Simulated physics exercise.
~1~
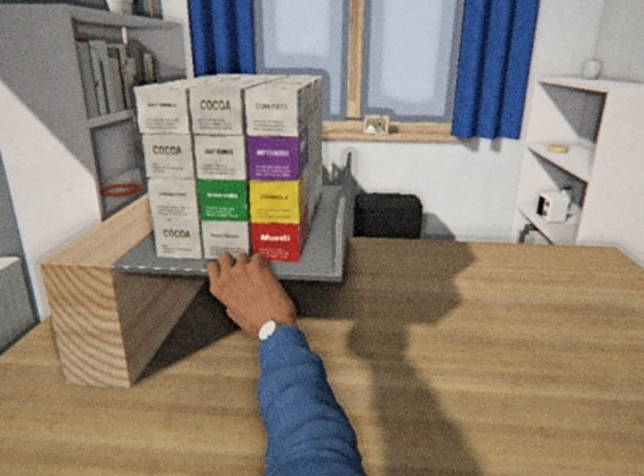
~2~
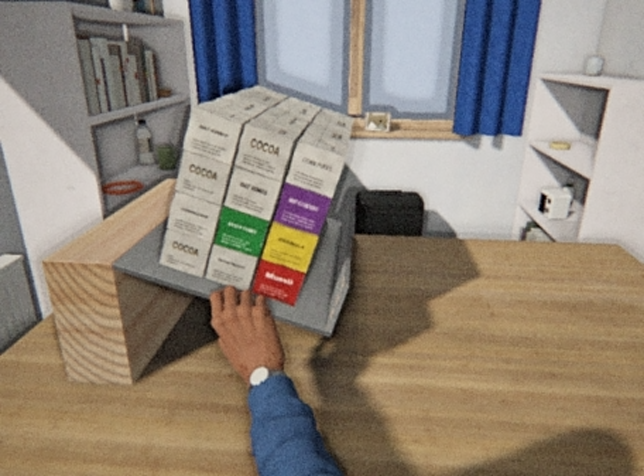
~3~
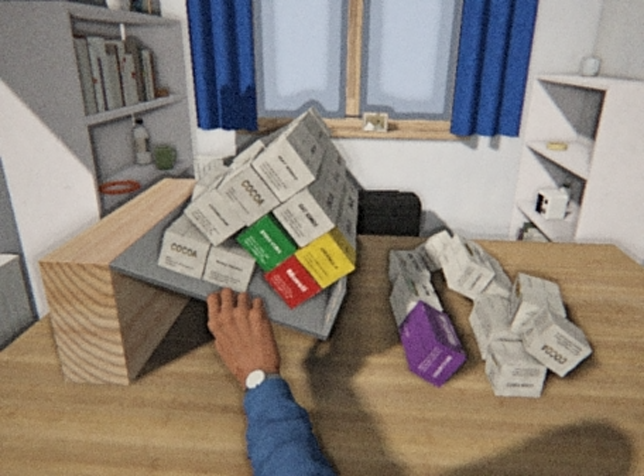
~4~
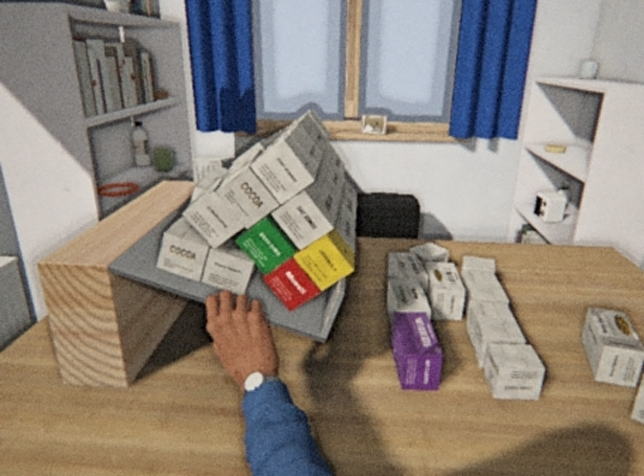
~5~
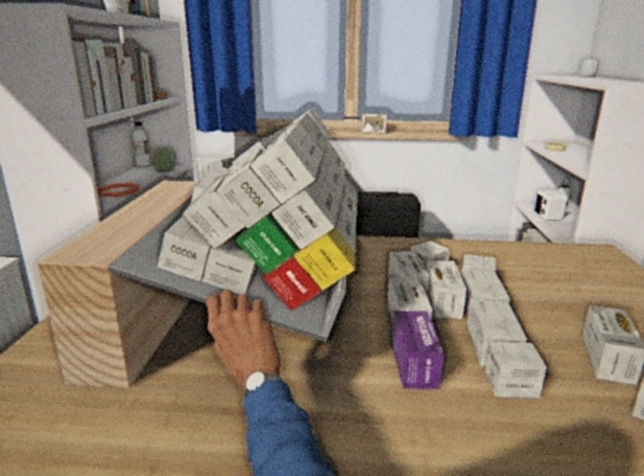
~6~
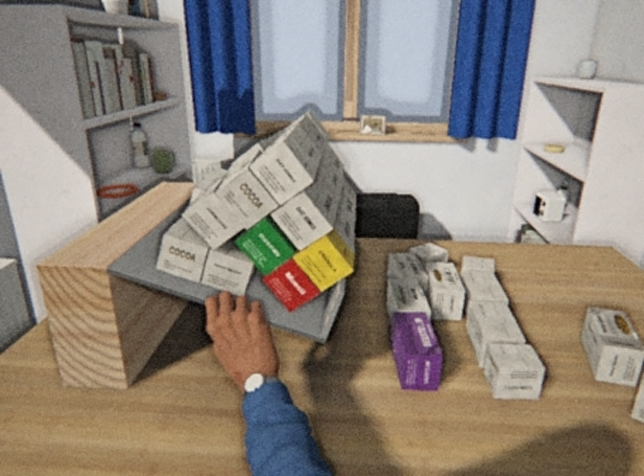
The clip shows a hand at the edge of a gray tray stacked with mostly white packets as it tilts down to the right, spilling several, including a purple one, onto the wooden table, while the green, yellow and red packets slump askew but stay aboard.
